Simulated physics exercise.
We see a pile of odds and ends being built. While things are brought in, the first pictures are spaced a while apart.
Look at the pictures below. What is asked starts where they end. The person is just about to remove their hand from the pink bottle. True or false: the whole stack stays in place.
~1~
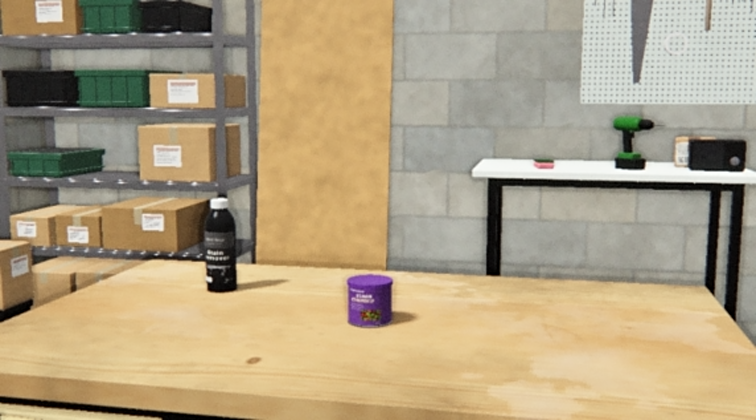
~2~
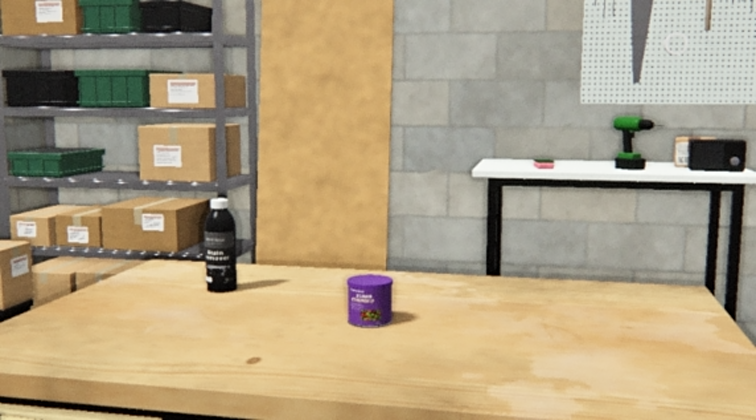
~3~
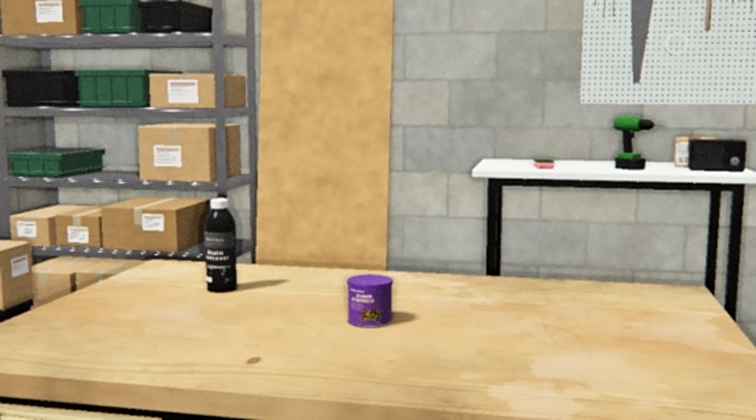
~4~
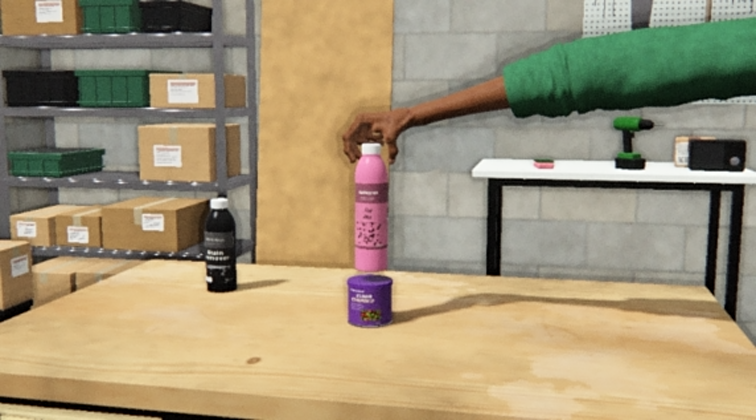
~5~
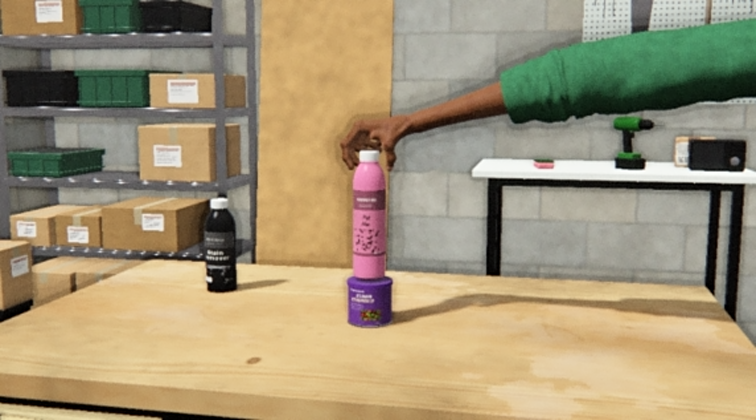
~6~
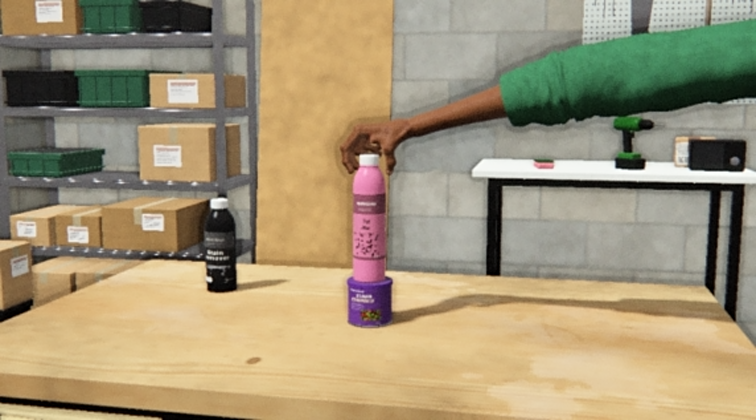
True.
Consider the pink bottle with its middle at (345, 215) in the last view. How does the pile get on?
Next, the heap comes down.
Then, 0.30 s later than the last frame, all is still.
Then, 0.70 s later than the last frame, pink bottle resting near (369, 218).
When it is over, all 3 as before. End places, in pixels of the last picture, pink bottle near (369, 218). The pile holds.
